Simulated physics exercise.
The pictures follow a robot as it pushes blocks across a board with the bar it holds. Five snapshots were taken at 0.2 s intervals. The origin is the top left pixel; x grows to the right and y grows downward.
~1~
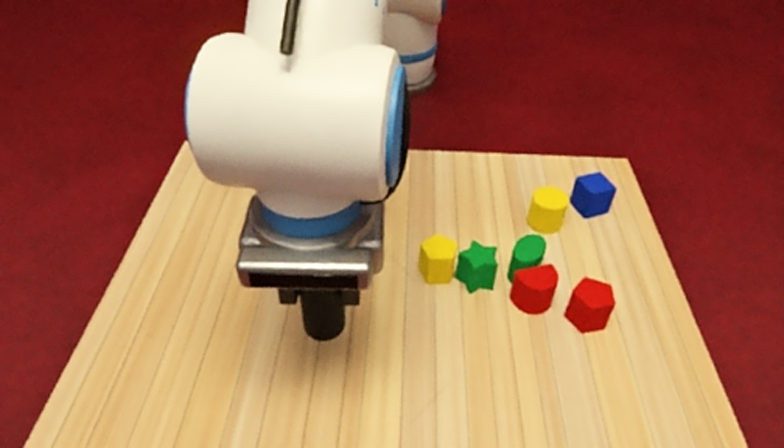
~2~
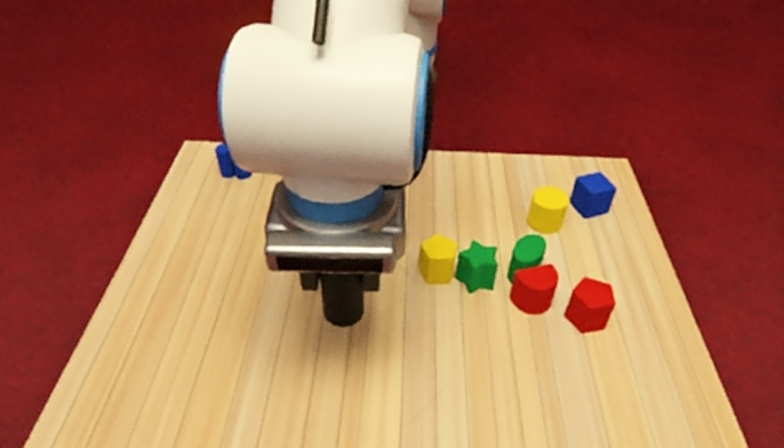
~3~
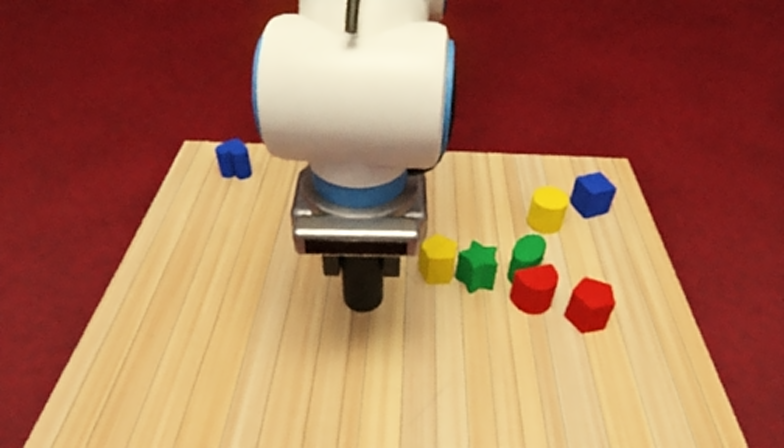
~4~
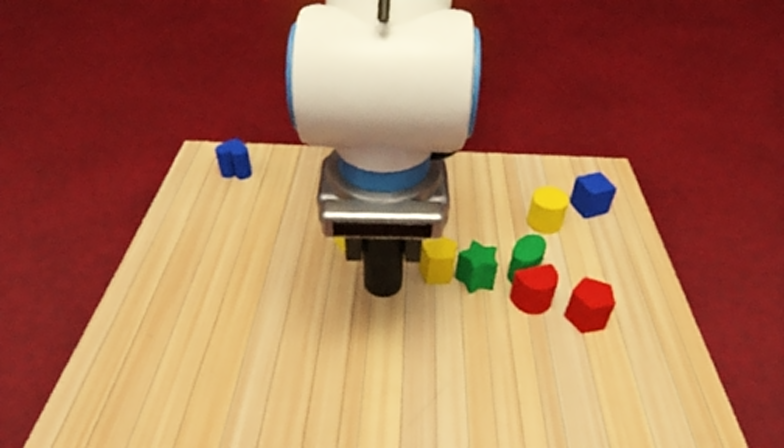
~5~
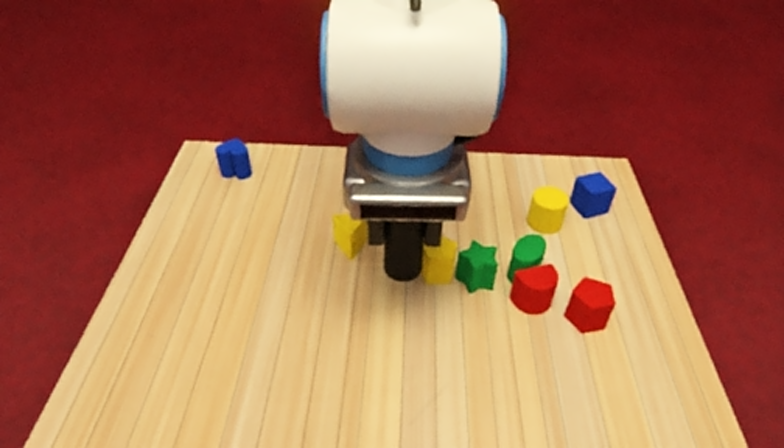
A white robot arm with a black tip moved steadily right and slightly away over a wooden table, passing in front of a yellow star and nearing a yellow block, while the colored blocks stayed still.
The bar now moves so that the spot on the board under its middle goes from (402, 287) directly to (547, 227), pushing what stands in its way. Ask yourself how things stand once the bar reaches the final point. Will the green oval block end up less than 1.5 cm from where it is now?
The answer is no.
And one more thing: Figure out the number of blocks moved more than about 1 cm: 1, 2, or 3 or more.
Answer: Three or more.
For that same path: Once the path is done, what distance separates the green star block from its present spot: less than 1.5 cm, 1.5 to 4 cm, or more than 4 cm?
Once the path is done, the green star block lies more than 4 cm from its present place.
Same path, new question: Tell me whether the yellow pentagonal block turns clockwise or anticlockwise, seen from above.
Looking down, it rotates anti-clockwise.
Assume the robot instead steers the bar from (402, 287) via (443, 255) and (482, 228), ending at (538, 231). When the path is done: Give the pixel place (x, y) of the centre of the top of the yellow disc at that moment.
The centre of its top face lies at (574, 196).
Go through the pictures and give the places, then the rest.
The first frame shows tip of the bar at (325, 325), middles of tops, yellow pentagonal block at (440, 247), green star block at (480, 254), green oval block at (530, 247), yellow disc at (551, 197).
The second frame shows bar at (344, 311), nothing pushed.
The third frame shows bar at (363, 297), nothing pushed.
The fourth frame shows bar at (383, 283), nothing pushed.
The fifth frame shows bar at (403, 268), yellow pentagonal block at (440, 247), green star block at (480, 254), green oval block at (530, 247), yellow disc at (551, 197).
What follows on the original path. One third of the way, bar at (456, 246); yellow pentagonal block at (482, 225), turned 15° anticlockwise; green star block at (502, 247), turned 90° clockwise; green oval block at (536, 249), turned 15° anticlockwise.
Two thirds of the way, bar at (506, 226); yellow pentagonal block at (526, 203), turned 35° anticlockwise; green star block at (538, 237); green oval block at (563, 255), turned 40° clockwise; yellow disc at (554, 195).
At the end, bar at (552, 209); yellow pentagonal block at (545, 181), turned 75° anticlockwise; green star block at (549, 231), turned 175° clockwise; green oval block at (564, 256), turned 45° clockwise; yellow disc at (577, 178).
